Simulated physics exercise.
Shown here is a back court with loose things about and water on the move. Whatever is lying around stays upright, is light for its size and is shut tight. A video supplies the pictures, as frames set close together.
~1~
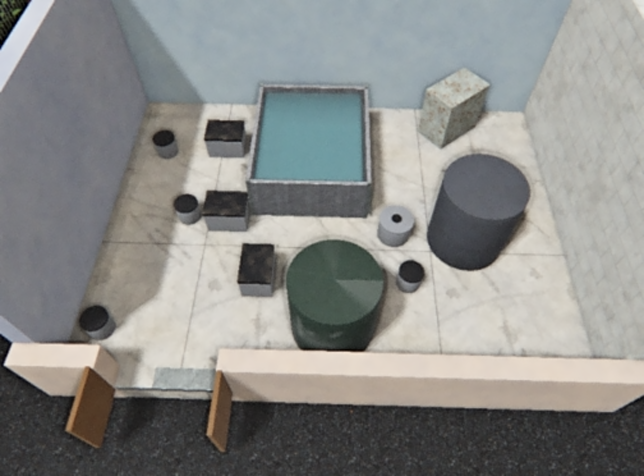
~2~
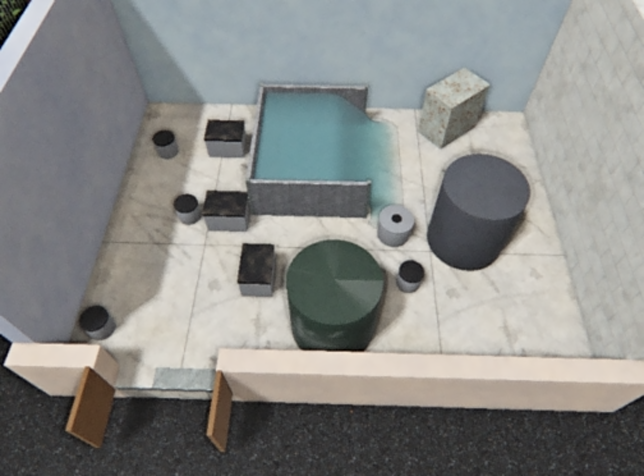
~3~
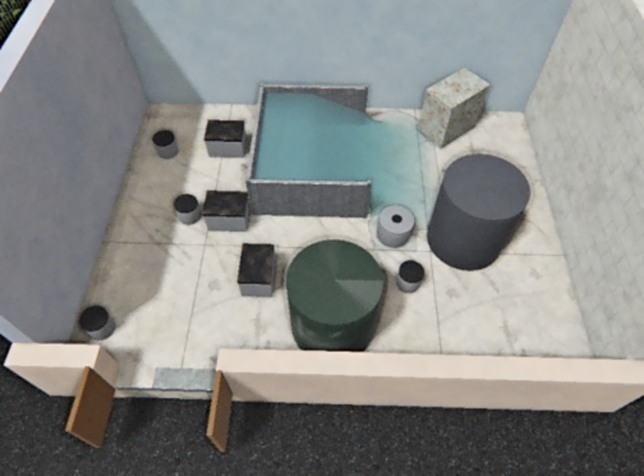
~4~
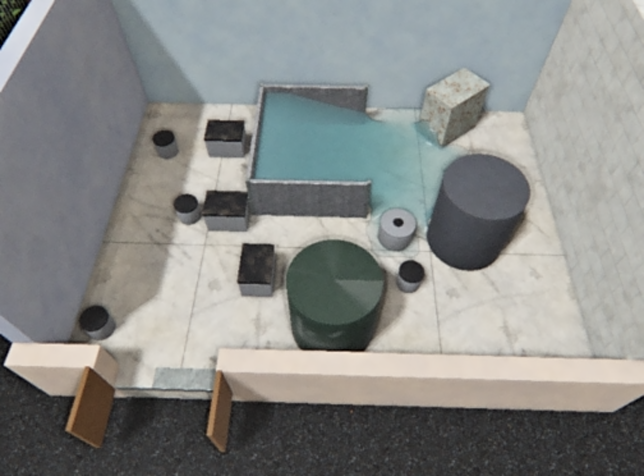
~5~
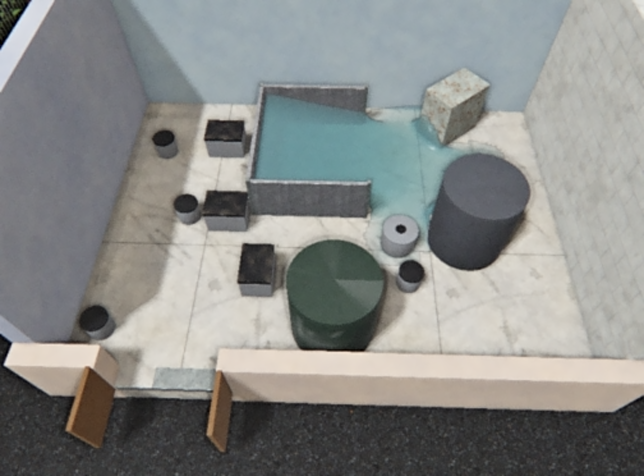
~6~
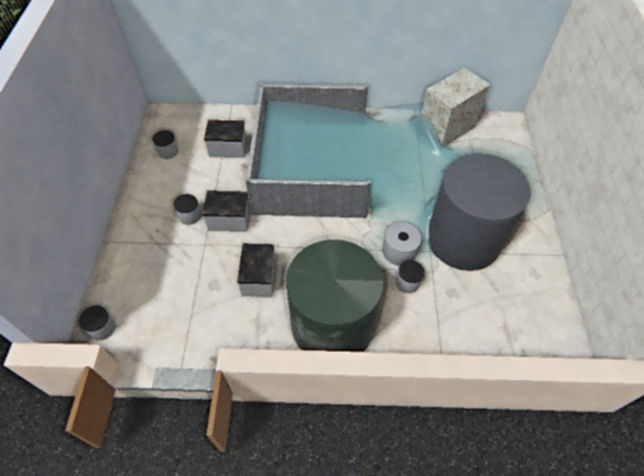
Teal water pours from the tank's open right side and spreads around nearby objects, nudging one slightly.
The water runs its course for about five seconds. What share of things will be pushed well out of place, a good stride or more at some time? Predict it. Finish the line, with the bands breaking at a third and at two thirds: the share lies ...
The share lies below a third.
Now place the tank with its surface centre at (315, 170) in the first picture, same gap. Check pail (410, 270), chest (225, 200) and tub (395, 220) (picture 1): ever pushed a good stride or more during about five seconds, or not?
In turn: Beyond that mark, under that mark, beyond that mark.
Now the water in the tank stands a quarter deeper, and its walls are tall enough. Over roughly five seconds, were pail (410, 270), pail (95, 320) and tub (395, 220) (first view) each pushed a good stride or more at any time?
The first reached the mark, the second stopped before it, the third reached the mark.
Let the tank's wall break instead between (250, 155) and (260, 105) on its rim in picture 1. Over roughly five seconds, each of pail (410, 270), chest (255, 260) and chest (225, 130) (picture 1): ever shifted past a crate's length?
Each in turn, never travels that far, never travels that far, ends up that far off.
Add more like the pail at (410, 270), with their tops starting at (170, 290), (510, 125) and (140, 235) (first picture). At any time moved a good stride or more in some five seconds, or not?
Going by the order given: Stays in place, travels that far, stays in place.
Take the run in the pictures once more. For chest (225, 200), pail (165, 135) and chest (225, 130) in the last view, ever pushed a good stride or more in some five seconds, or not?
One after the other: Never so far, never so far, never so far.
A moment on, 0 of 8 are well off their spots; 0 afloat.
Next, 2 of 8 are well off their spots; 1 afloat.
Later, 2 of 8 are well off their spots; 1 afloat.
In the end, 2 of 8 are well off their spots, and 2 have been at some point; 1 afloat.
